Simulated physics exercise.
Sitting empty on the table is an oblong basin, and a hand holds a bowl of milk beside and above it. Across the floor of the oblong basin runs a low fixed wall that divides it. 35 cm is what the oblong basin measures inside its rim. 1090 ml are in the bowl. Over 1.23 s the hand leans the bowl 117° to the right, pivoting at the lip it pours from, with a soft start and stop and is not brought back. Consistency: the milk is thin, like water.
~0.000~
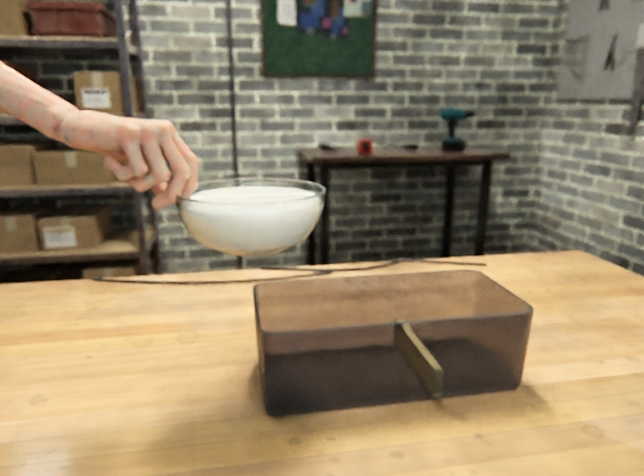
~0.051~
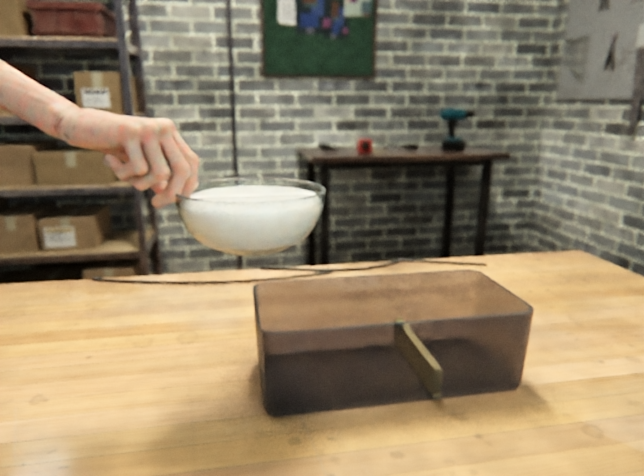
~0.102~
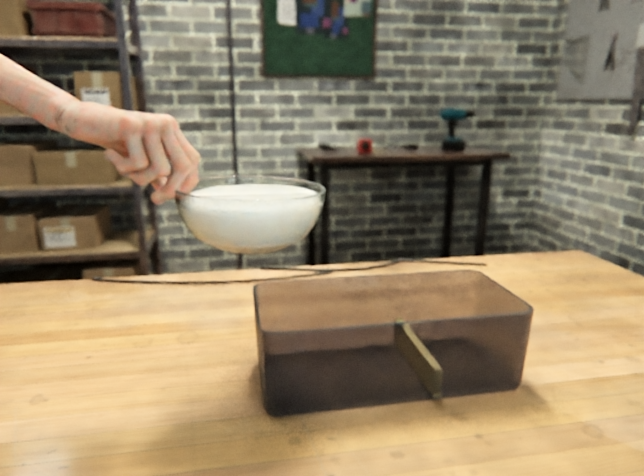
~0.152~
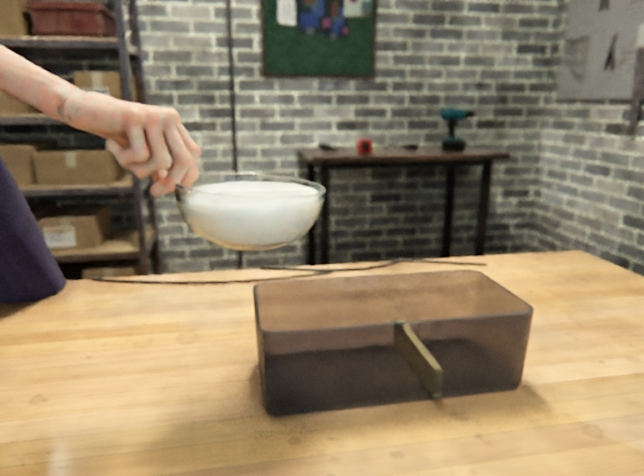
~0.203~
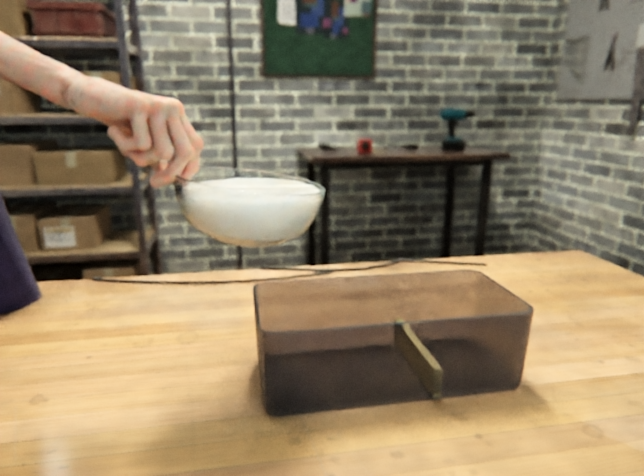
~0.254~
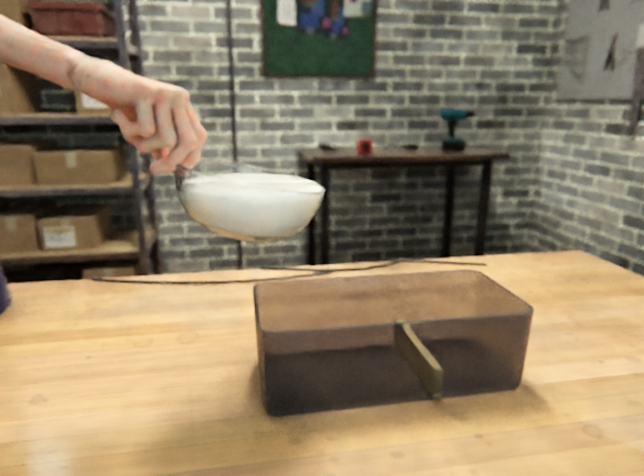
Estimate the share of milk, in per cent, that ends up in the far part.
About 45 per cent.
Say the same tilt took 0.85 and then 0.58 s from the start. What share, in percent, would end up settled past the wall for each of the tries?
Around 40 per cent first, around 45 per cent next.
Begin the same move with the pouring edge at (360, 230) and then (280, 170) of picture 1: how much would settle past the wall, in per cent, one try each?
Near 70 in a hundred on the first go and near 10 in a hundred on the second.
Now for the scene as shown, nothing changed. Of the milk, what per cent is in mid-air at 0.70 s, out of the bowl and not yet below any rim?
I'd put it at about 48 percent.
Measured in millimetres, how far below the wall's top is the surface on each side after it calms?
Left: Roughly 24 mm; right: Roughly 14 mm.
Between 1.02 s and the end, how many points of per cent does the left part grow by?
Close to 10% of the whole.
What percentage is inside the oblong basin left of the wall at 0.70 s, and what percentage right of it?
Some 18 per cent left and 0 right.
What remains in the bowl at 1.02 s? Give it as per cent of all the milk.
Some 0 per cent.
Then, 0.70 s in, the tilt is 71° and 34 per cent is still to pour, 17 is left of the wall and 0 right of it.
Then, 1.02 s in, the tilt is 109° and 0 per cent is still to pour, 42 is left of the wall and 48 right of it.
Then, 1.36 s in, the tilt is 117° and 0 per cent is still to pour, 53 is left of the wall and 45 right of it.
Then, 1.73 s in, the tilt is 117° and 0 per cent is still to pour, 53 is left of the wall and 45 right of it.
Finally, 53 per cent lies left of the wall, 45 right of it and 2 outside.
